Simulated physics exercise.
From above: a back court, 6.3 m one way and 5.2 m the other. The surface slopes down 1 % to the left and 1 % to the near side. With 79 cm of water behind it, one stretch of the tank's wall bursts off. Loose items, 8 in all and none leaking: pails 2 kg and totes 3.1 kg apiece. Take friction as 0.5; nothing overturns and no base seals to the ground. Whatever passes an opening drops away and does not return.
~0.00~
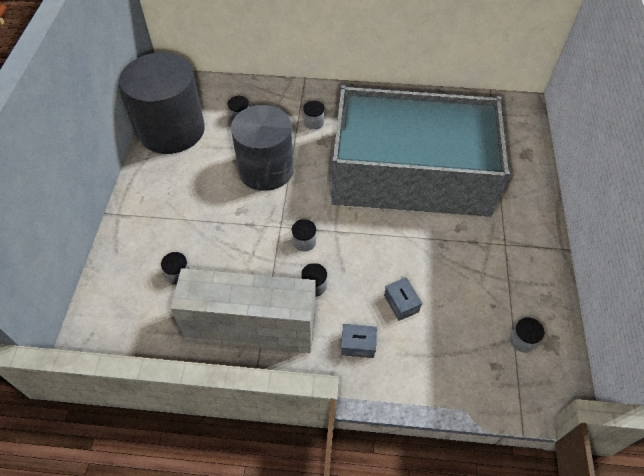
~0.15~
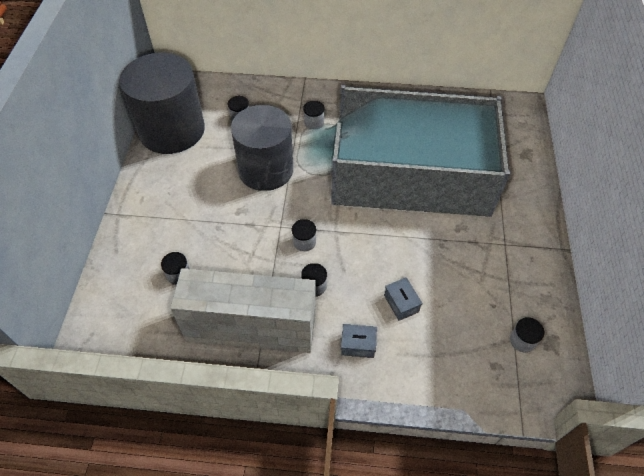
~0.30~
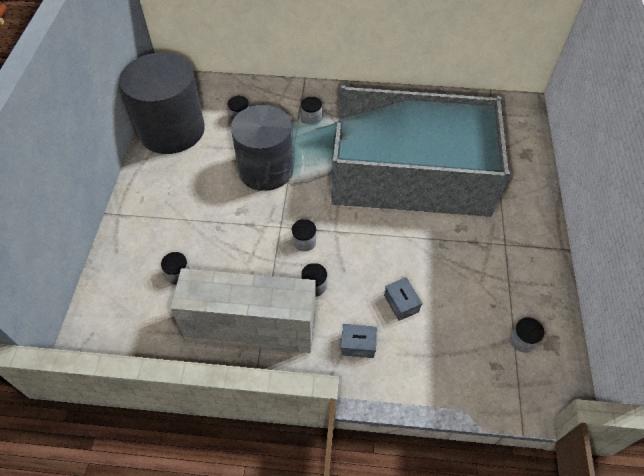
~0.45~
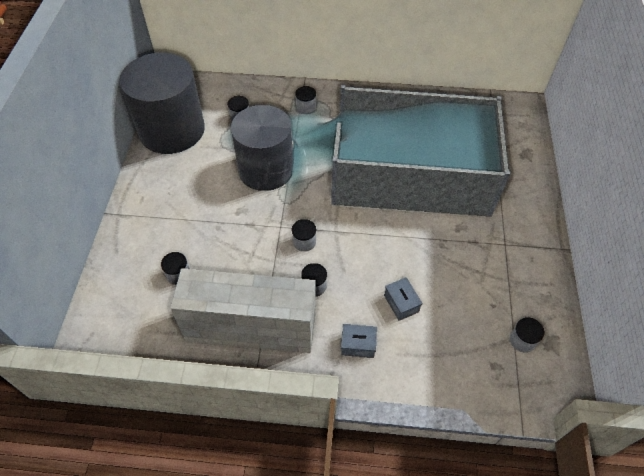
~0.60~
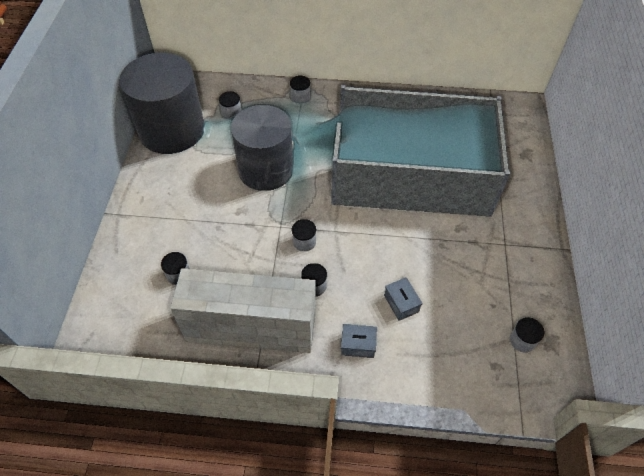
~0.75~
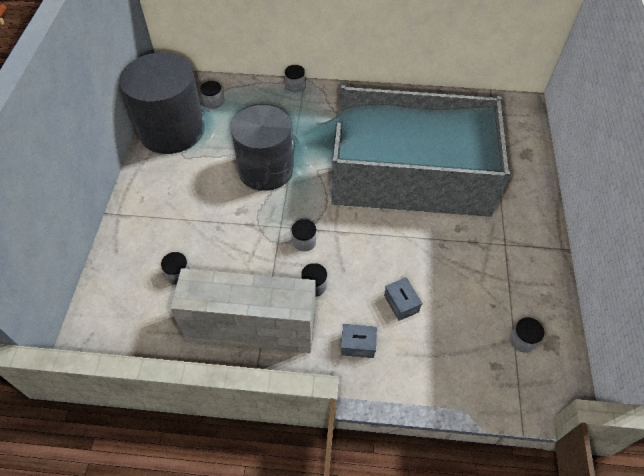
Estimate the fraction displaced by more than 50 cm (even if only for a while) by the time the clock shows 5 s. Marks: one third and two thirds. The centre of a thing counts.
It is two thirds or more.
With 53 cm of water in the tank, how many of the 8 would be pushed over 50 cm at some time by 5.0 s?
Then 5.
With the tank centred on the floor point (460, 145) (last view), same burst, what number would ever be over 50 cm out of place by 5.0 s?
In that case 5 of them.
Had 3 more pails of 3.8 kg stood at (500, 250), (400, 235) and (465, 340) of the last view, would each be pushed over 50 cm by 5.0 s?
In that order: Under, under, under.
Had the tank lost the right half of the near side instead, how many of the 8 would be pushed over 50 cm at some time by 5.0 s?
In that case 3 of them.
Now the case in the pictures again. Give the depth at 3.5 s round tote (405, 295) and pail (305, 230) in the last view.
Roughly 1 and 7 cm.
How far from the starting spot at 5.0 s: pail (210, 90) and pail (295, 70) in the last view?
In that order: 60 cm, 120 cm.
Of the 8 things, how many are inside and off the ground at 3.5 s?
At that moment 5.
After 1.1 s 2 of 8 are over 50 cm from their spots; 1 afloat.
After 2.2 s 3 of 8 are over 50 cm from their spots; 4 afloat.
After 3.5 s 5 of 8 are over 50 cm from their spots; 5 afloat.
After 5.0 s 6 of 8 are over 50 cm from their spots, and 6 have been at some point; 4 afloat.
